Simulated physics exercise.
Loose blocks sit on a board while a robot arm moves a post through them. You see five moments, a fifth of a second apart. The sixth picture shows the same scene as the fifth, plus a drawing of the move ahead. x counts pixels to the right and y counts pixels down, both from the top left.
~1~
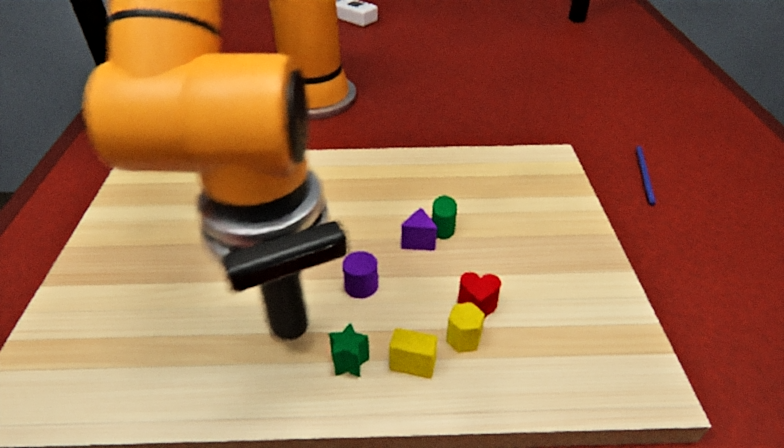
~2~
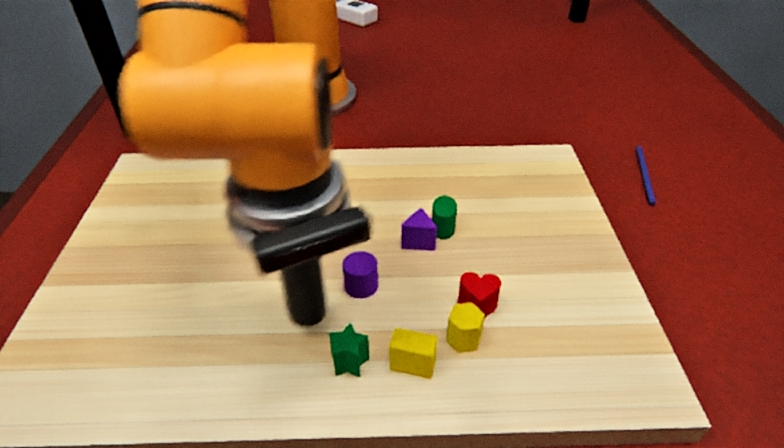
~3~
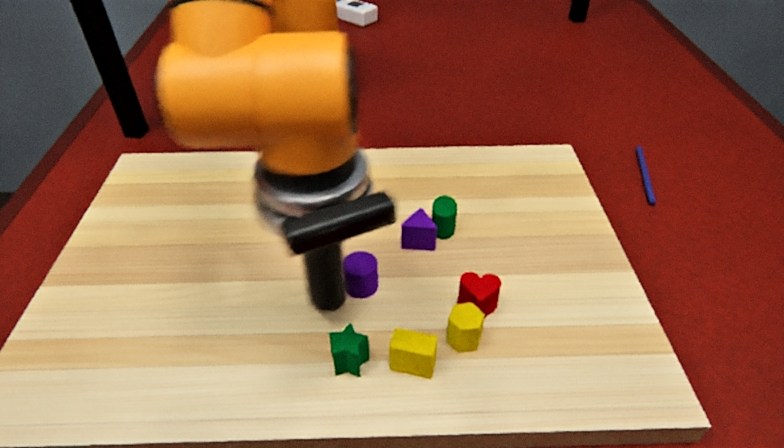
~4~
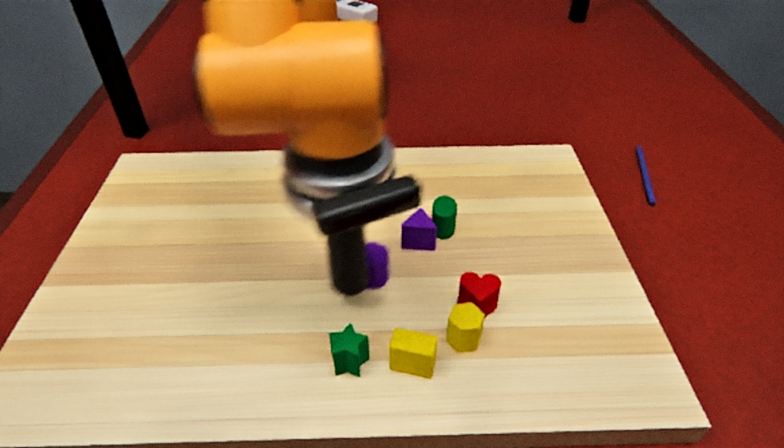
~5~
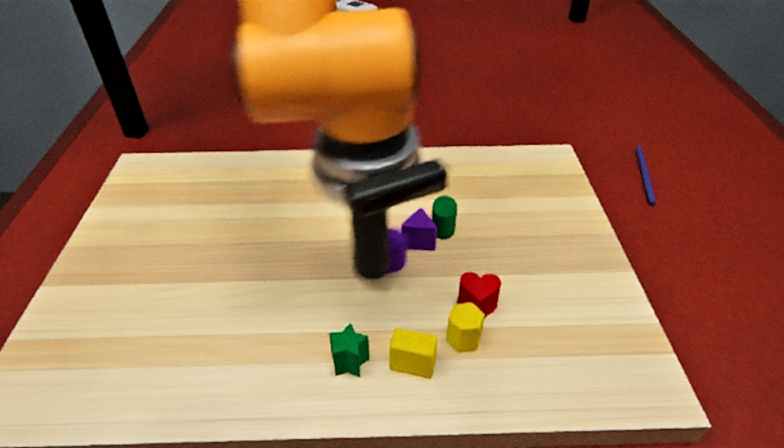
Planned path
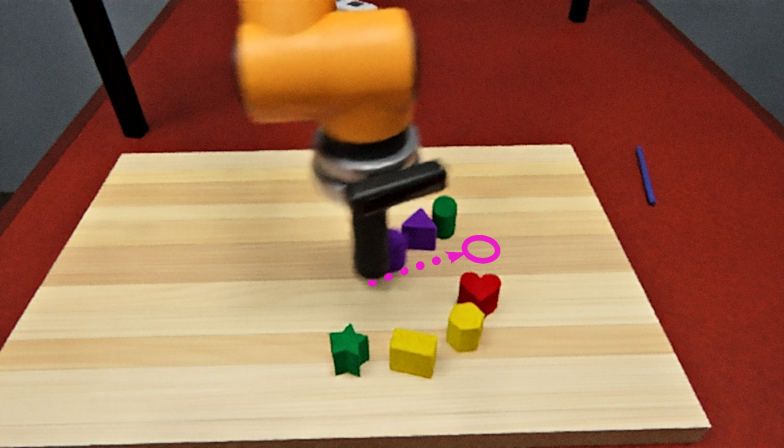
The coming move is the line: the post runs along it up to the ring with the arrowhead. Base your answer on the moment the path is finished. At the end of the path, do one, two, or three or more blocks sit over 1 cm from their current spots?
The number of blocks that move over 1 cm is two.
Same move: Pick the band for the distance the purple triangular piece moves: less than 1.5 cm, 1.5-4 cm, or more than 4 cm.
It moves between 1.5 and 4 cm.
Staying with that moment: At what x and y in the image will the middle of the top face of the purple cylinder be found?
The middle of its top is at (409, 221).
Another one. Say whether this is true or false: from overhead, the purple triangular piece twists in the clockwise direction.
It is true.
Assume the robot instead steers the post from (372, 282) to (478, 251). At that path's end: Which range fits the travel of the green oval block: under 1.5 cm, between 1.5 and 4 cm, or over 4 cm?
Covers under 1.5 cm.
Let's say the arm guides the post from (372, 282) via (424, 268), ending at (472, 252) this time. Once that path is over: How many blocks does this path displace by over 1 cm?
I count two.
Drawn move, from (372, 282) via (427, 263), ending at (481, 249).
What follows on the original path. One third of the way, post (410, 255); purple cylinder (406, 223); purple triangular piece (421, 208), turned 45° clockwise; green oval block (448, 204).
Two thirds of the way, post (447, 244); purple cylinder (409, 221); purple triangular piece (423, 205), turned 40° clockwise; green oval block (448, 204).
At the end, post (483, 235); purple cylinder (409, 221); purple triangular piece (423, 205), turned 40° clockwise; green oval block (448, 204); red heart block still.
